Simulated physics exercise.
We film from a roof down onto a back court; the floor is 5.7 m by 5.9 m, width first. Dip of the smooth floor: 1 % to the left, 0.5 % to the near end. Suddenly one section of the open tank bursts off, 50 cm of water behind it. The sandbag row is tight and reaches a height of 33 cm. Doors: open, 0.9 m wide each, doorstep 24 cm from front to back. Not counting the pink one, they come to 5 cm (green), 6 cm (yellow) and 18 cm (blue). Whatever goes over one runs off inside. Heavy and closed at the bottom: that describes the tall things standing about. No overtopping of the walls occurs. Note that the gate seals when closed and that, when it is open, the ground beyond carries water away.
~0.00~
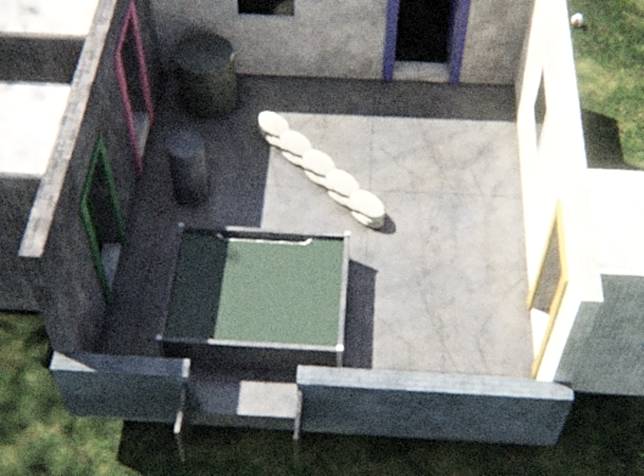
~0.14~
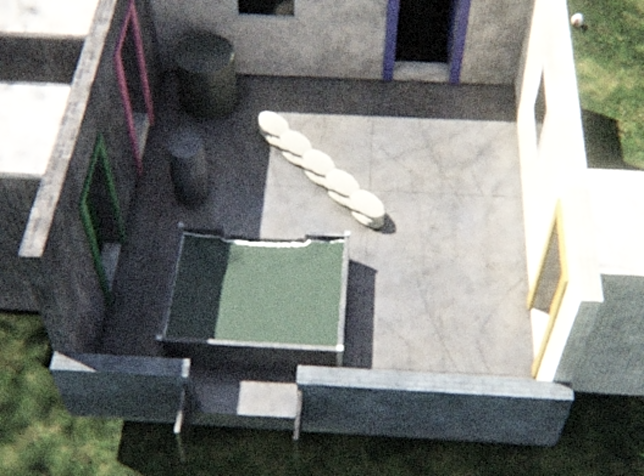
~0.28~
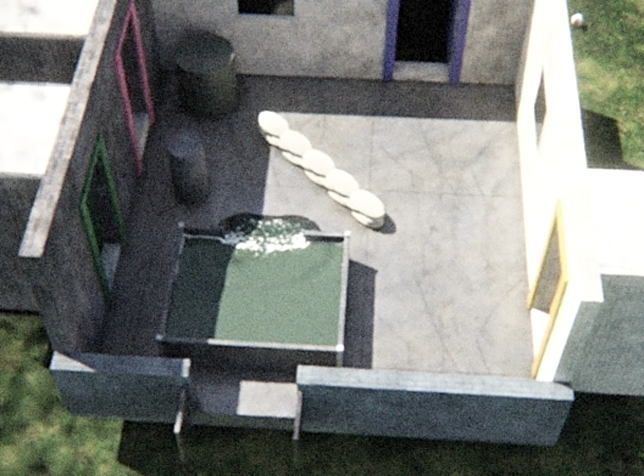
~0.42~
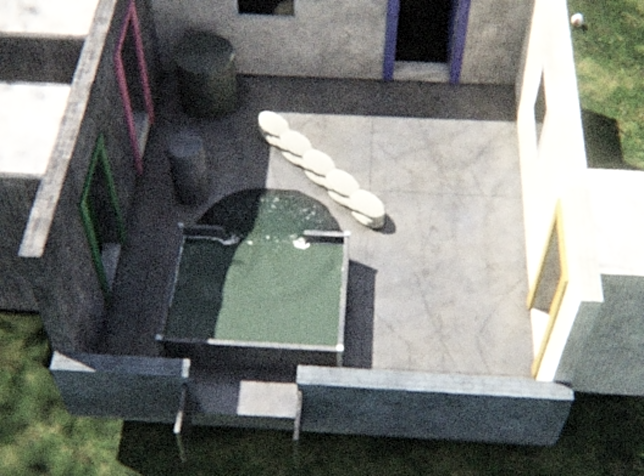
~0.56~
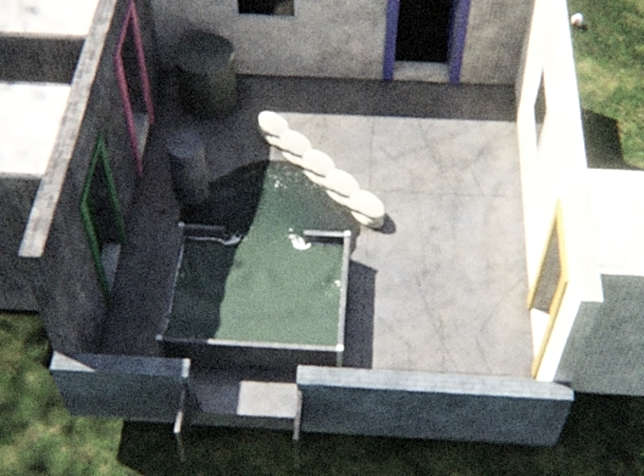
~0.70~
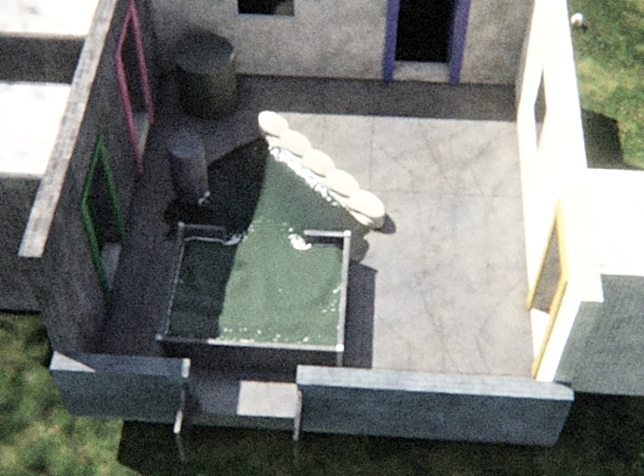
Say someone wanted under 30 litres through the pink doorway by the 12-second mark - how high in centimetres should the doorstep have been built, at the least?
They should have built it at least 20 cm high.
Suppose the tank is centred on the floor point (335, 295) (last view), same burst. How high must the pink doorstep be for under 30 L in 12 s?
With that change, some 19 centimetres.
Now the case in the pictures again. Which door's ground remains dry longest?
Yellow.
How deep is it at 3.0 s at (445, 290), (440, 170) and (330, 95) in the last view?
About 1, 0 and 3 cm.
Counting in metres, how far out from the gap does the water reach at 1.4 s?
Close to 3.6 metres, I'd say.
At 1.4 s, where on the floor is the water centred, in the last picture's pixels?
The water is centred around (261, 271) in the last picture's pixels.
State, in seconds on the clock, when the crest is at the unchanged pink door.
3.0 s.
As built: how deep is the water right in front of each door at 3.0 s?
Green door 2 cm, yellow door 0 cm, blue door 0 cm, pink door 24 cm.
After 1.4 s water covers 15 % of the floor, deepest (39 cm) near (222, 118); it has not reached the pink door.
After 3.0 s water covers 40 % of the floor, deepest (30 cm) near (149, 132); 24 cm at the pink door, 3 litres in over its 27 cm doorstep.
After 12.0 s water covers 95 % of the floor, deepest (11 cm) near (89, 388); 8 cm at the pink door, 6 litres in over its 27 cm doorstep.
At the pink door as built, the water arrived by 2.0 s and peaked near 24 cm at 3.0 s.
Run again over the same 12 s with other heights there, 44 litres in over 18.5 cm, 10 litres over 25 cm. The limit of 30 litres is kept from about 20 cm up.
